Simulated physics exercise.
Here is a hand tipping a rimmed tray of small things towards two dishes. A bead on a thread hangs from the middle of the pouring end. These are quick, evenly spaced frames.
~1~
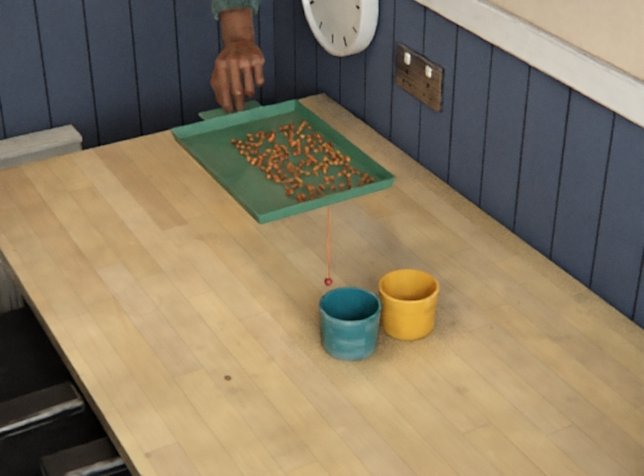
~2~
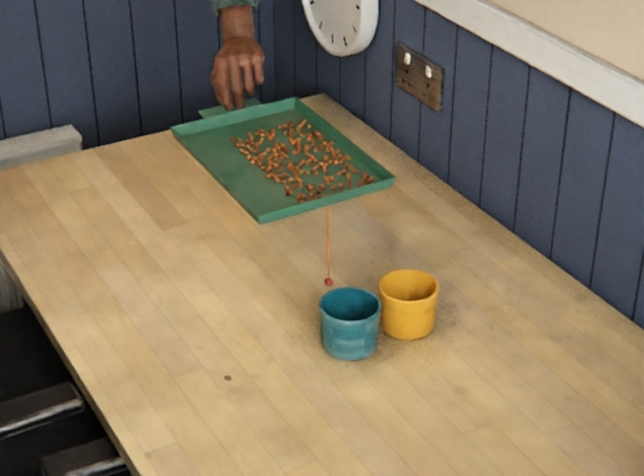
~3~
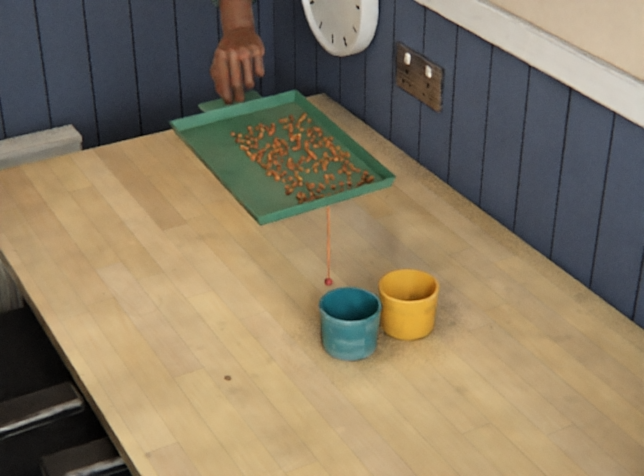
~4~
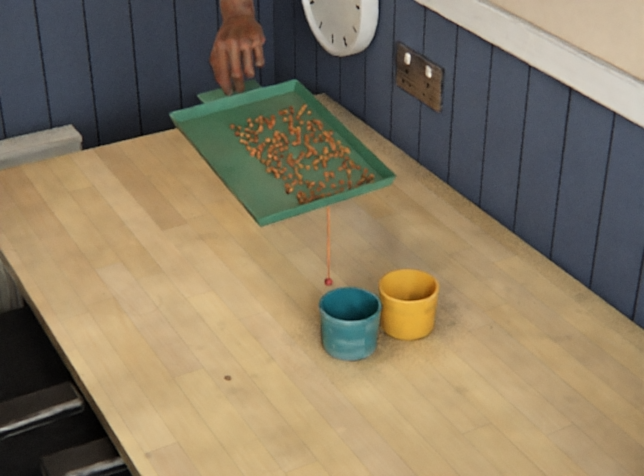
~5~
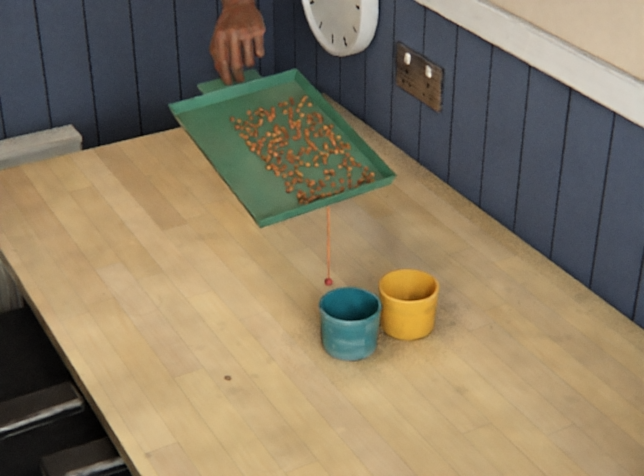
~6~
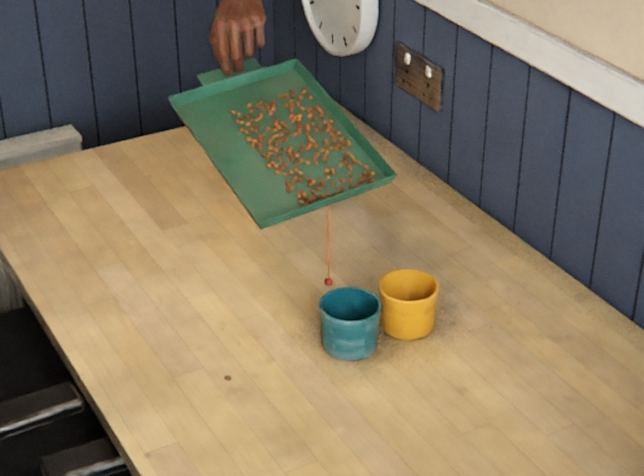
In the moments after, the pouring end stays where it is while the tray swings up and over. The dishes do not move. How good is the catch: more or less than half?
Caught overall: Under half.
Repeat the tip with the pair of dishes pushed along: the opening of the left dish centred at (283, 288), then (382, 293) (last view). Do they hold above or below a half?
One: Not half. Two: Under half.
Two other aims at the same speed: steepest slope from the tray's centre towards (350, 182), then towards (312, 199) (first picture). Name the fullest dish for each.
The first try: The right dish. The second: The left dish.
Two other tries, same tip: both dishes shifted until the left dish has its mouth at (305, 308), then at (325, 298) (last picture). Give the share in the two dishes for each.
First some 40, then 20 per cent.
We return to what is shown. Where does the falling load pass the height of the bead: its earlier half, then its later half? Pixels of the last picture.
Around (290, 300) and then (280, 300).
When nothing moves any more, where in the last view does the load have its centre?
Roughly at (283, 365).
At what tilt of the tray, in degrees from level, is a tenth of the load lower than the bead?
Roughly 75°.
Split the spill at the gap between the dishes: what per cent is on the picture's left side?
It comes to 100 per cent or so.
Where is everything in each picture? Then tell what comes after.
In the first picture, corners of the pouring end at (260, 213) and (391, 176), level; middle of the load at (303, 162), cereal balls; left dish at (365, 336); right dish at (424, 316); bead on its thread at (328, 282).
In the second picture, corners of the pouring end at (260, 213) and (391, 176), level; middle of the load at (303, 161).
In the third picture, corners of the pouring end at (260, 214) and (391, 176), tipped barely, lowest at the left corner; middle of the load at (303, 158).
In the fourth picture, corners of the pouring end at (260, 216) and (391, 175), tipped a little, lowest at the left corner; middle of the load at (303, 154).
In the fifth picture, corners of the pouring end at (260, 218) and (392, 174), tipped a little, lowest at the left corner; middle of the load at (303, 149).
In the sixth picture, corners of the pouring end at (261, 220) and (392, 173), tipped a little, lowest at the left corner; middle of the load at (303, 146); left dish at (365, 336); right dish at (424, 316).
Soon, tray tipped steeply; nearly all on the tray; a stray few in the left dish; a stray few outside both; a stray few in the air.
A while on, tray tipped right over; about a third on the tray; a stray few in the left dish; about a quarter outside both; about half in the air.
Towards the end, tray tipped past a quarter turn; about a quarter in the left dish; most outside both.
Finally, tray tipped past a quarter turn; about a quarter in the left dish; none in the right dish; most outside both.
